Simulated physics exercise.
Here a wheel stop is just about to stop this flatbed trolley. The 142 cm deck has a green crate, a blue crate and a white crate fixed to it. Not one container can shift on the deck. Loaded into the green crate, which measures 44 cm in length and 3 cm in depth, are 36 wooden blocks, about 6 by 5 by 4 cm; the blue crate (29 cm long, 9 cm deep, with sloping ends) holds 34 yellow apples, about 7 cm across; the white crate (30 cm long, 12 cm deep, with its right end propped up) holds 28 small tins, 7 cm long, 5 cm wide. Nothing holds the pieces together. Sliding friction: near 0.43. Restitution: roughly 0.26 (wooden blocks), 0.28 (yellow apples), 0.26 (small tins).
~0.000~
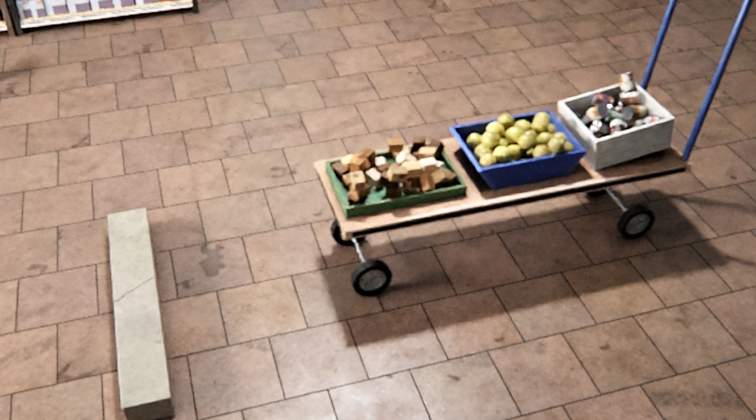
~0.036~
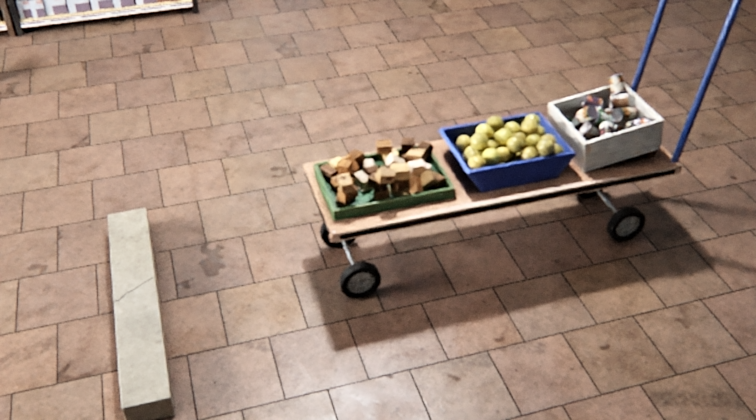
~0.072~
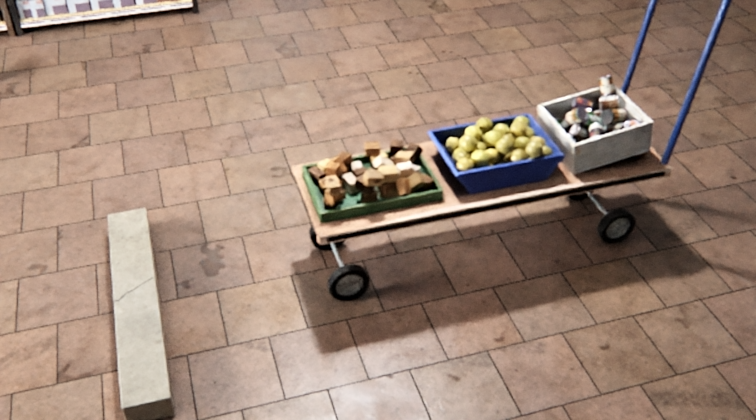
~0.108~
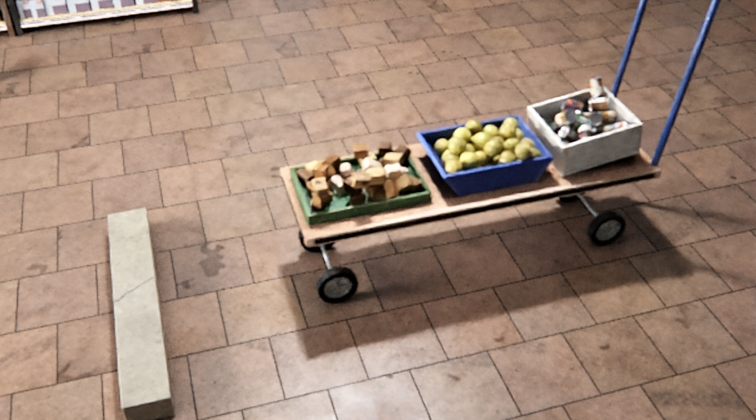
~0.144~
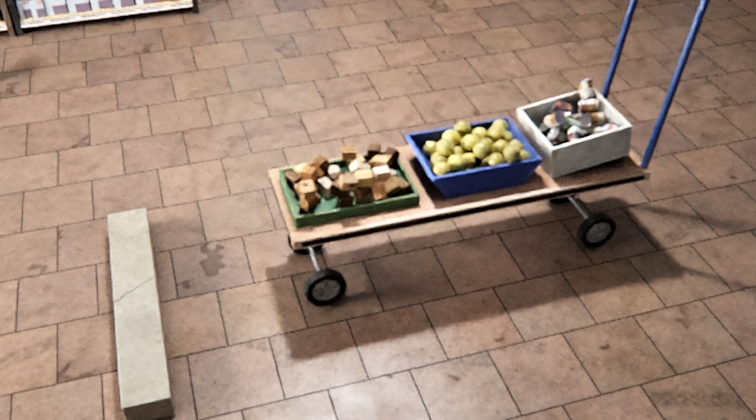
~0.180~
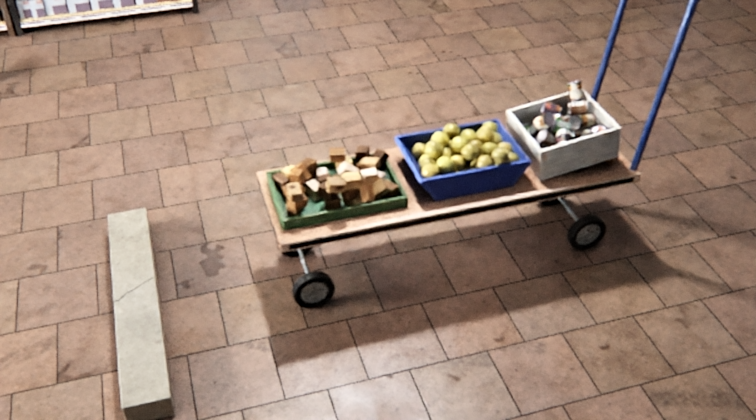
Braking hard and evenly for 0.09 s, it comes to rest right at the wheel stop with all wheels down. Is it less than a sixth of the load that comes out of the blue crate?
The lost share is smaller than a sixth.
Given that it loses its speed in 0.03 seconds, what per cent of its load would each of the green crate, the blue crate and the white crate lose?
In that case green crate 10, blue crate 0 and white crate 0 per cent.
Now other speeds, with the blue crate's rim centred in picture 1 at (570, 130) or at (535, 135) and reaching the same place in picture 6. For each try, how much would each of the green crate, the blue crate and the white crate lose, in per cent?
Losses in order of the tries would be green crate 30 and 20 %, blue crate 20 and 10 %, white crate 10 and 0 %.
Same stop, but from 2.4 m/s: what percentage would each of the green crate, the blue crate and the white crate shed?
In that case the green crate sheds 30 per cent of its load, the blue crate 20 per cent, and the white crate 10 per cent.
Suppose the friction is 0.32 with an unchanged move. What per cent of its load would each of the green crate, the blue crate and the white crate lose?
You'd see green crate shed 20 percent, blue crate shed 0 percent, and white crate shed 0 percent.
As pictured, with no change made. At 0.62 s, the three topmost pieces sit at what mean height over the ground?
Height, averaged: Around 58 cm.
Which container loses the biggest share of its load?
It is the green crate.
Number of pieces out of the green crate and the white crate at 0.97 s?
Estimate at that time - green crate 8, white crate 2, give or take.
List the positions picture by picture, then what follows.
In the first frame (we follow the rim corner now nearest the camera), blue crate at (482, 169); green crate at (349, 207); 72 cm still to roll; nothing out yet.
The second frame shows blue crate at (470, 171); green crate at (337, 209); 67 cm still to roll.
The third frame shows blue crate at (458, 173); green crate at (324, 212); 63 cm still to roll.
The fourth frame shows blue crate at (446, 176); green crate at (312, 214); 58 cm still to roll.
The fifth frame shows blue crate at (434, 178); green crate at (299, 217); 54 cm still to roll.
The sixth frame shows blue crate at (422, 180); green crate at (286, 219); 49 cm still to roll; nothing out yet.
After 0.52 s, it begins to slow.
After 0.62 s, 0 of 36 out of the green crate, 0 of 34 out of the blue crate and 0 of 28 out of the white crate.
After 0.74 s, 4 of 36 out of the green crate, 0 of 34 out of the blue crate and 1 of 28 out of the white crate.
After 0.97 s, 7 of 36 out of the green crate, 0 of 34 out of the blue crate and 2 of 28 out of the white crate.
Outcome (at 1.47 s), 7 of 36 out of the green crate, 0 of 34 out of the blue crate and 2 of 28 out of the white crate. Asked share, 0 of 34, 0 per cent.
